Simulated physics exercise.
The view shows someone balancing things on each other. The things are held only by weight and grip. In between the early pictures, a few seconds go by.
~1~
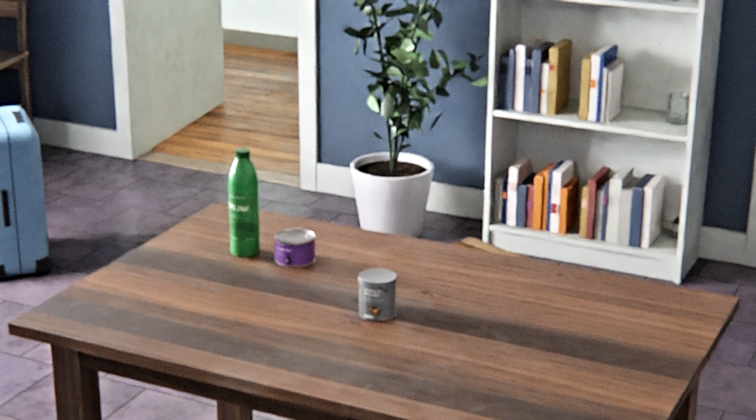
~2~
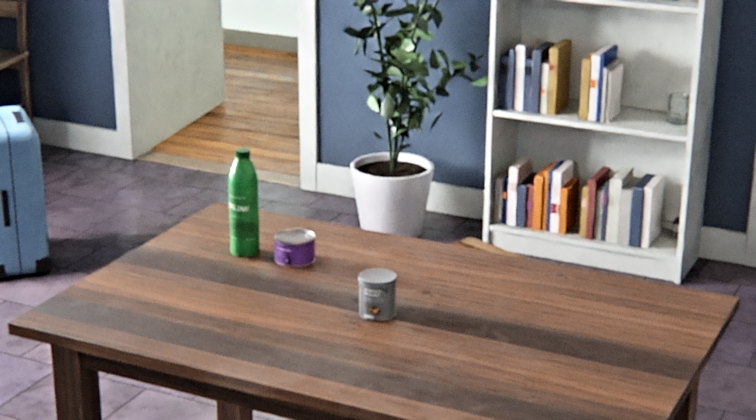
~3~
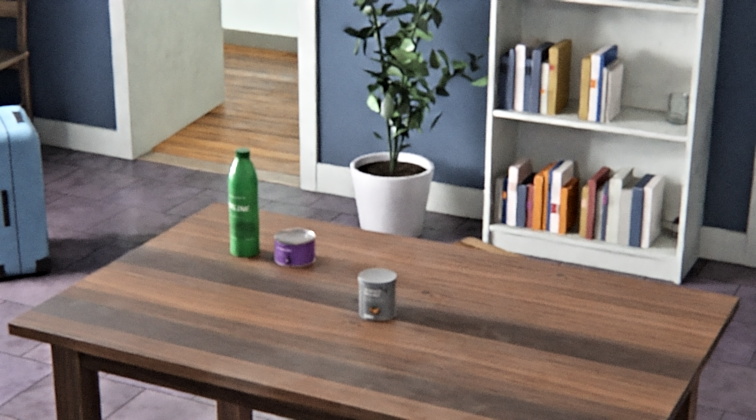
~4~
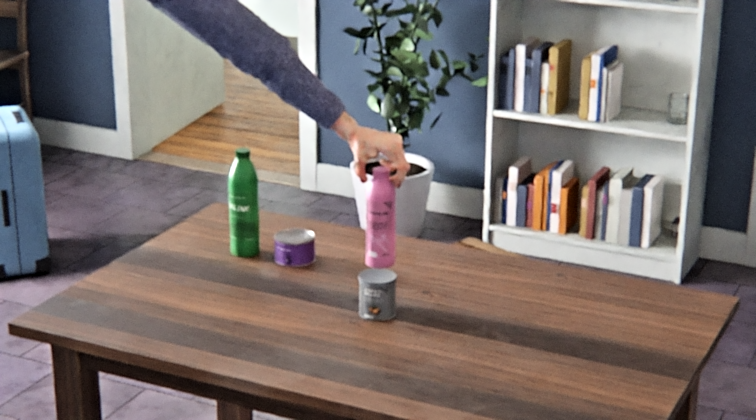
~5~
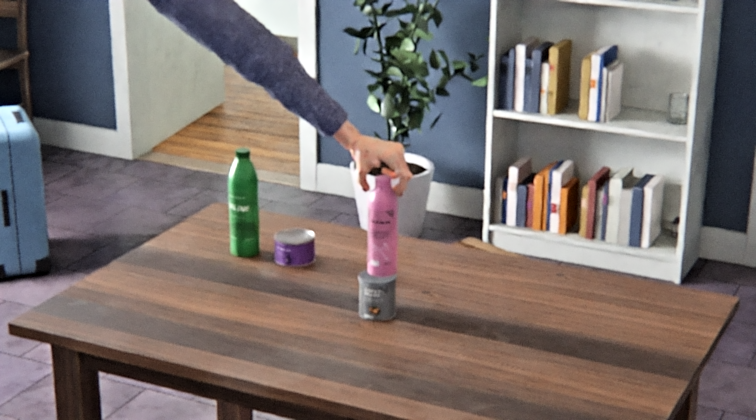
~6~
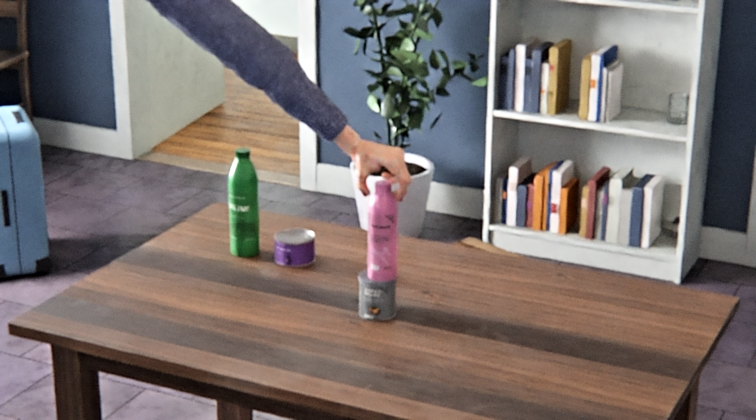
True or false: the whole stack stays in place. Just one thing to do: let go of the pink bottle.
True.
Then, 0.20 s past the last view, nothing moves.
Then, 0.50 s past the last view, pink bottle resting near (383, 231).
Finally, all 4 still in place. Final places as the last picture's camera would see them, pink bottle near (383, 231). The pile stays up.
